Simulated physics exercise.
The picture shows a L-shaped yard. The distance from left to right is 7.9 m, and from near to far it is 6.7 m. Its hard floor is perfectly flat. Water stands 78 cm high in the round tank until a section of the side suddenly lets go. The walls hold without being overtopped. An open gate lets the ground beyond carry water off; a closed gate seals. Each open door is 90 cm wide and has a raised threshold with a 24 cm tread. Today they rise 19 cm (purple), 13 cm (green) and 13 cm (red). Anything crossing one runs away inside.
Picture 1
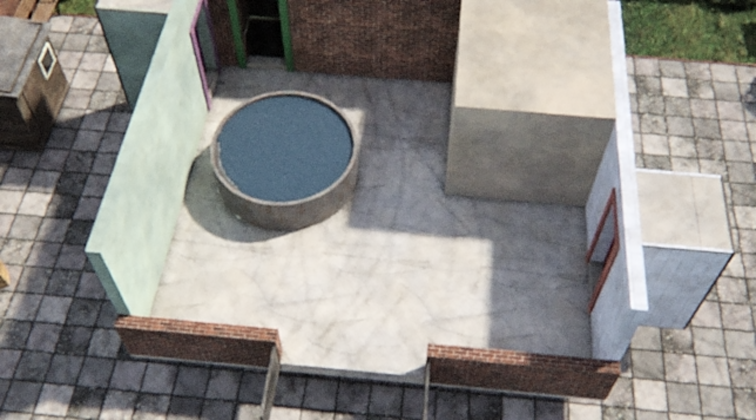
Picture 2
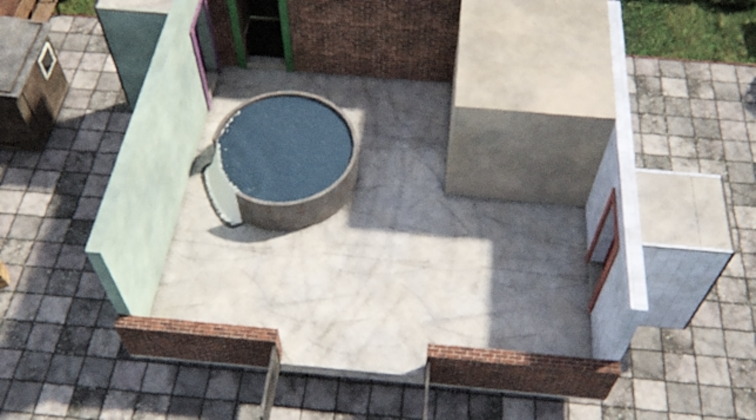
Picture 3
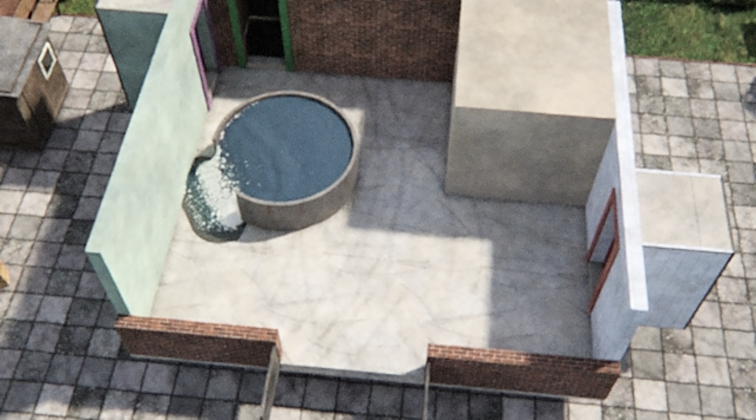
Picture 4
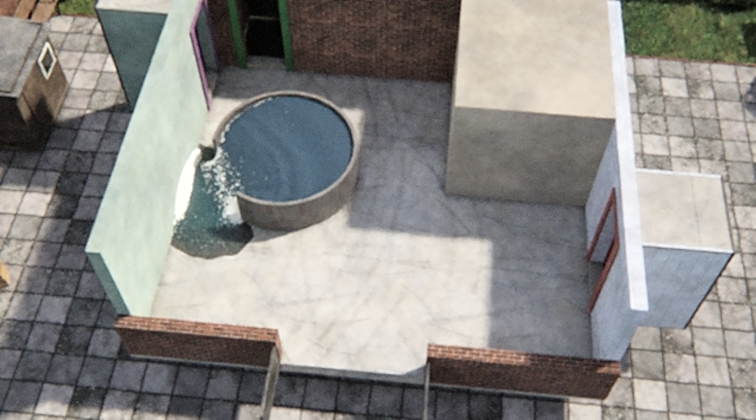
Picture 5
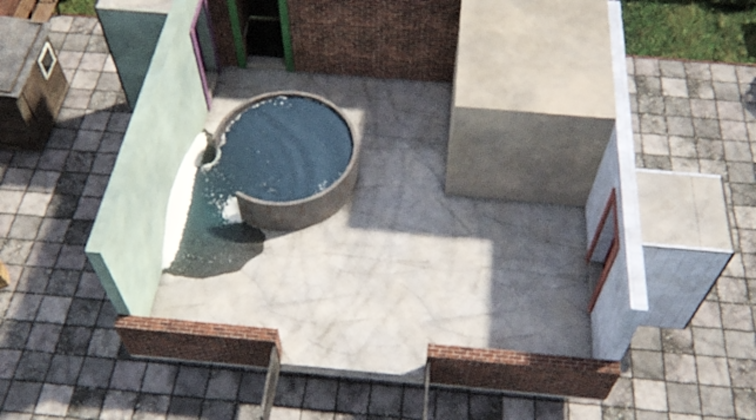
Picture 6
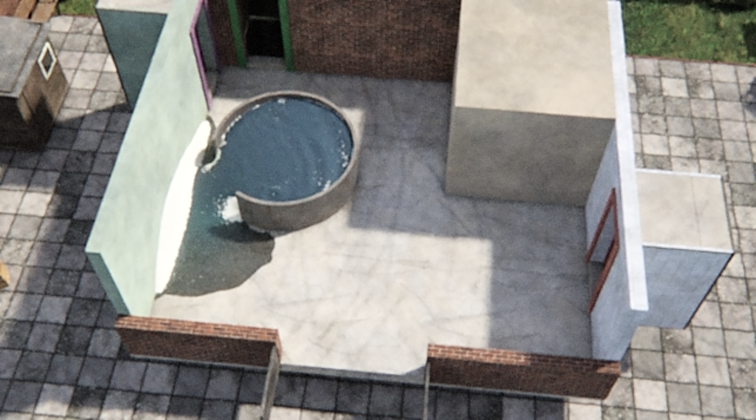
In this clip, a round tank of still water stands in a walled yard until its left side opens, and water pours through the gap, reaches the pale green wall and spreads forward across the pale floor.
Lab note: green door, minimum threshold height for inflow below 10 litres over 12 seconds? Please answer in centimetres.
Approx. 23 cm.
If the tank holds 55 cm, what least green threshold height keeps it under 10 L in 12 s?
You'd need a step of close to 15 cm.
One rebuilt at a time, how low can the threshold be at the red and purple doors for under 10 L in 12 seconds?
About 13.5 cm at red and 14.0 cm at purple.
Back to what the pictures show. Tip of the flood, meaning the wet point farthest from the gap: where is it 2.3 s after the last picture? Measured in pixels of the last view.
I'd put the front's tip around (481, 369).
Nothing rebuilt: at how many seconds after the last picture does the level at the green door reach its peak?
It peaks at about 1.6 s.
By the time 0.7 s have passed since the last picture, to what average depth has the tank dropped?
On average, around 55 cm.
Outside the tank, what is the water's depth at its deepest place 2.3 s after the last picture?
Max depth: Around 44 cm.
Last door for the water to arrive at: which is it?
Door: Red.
Then, 0.7 s after the last picture water covers 20 % of the floor, deepest (62 cm) near (186, 190); it has not reached the green door.
Then, 2.3 s after the last picture water covers 50 % of the floor, deepest (44 cm) near (147, 328); 23 cm at the green door, 43 litres in over its 13 cm threshold.
Then, 11.3 s after the last picture water covers 100 % of the floor, deepest (13 cm) near (586, 379); 6 cm at the green door, 95 litres in over its 13 cm threshold.
At the green door as built, the water peaked near 25 cm, 1.5 s after the last picture.
With a threshold of 20 cm, 23 litres would have come in within the 12 s; with 27.5 cm, 2 litres. So under 10 litres takes about 23 cm.
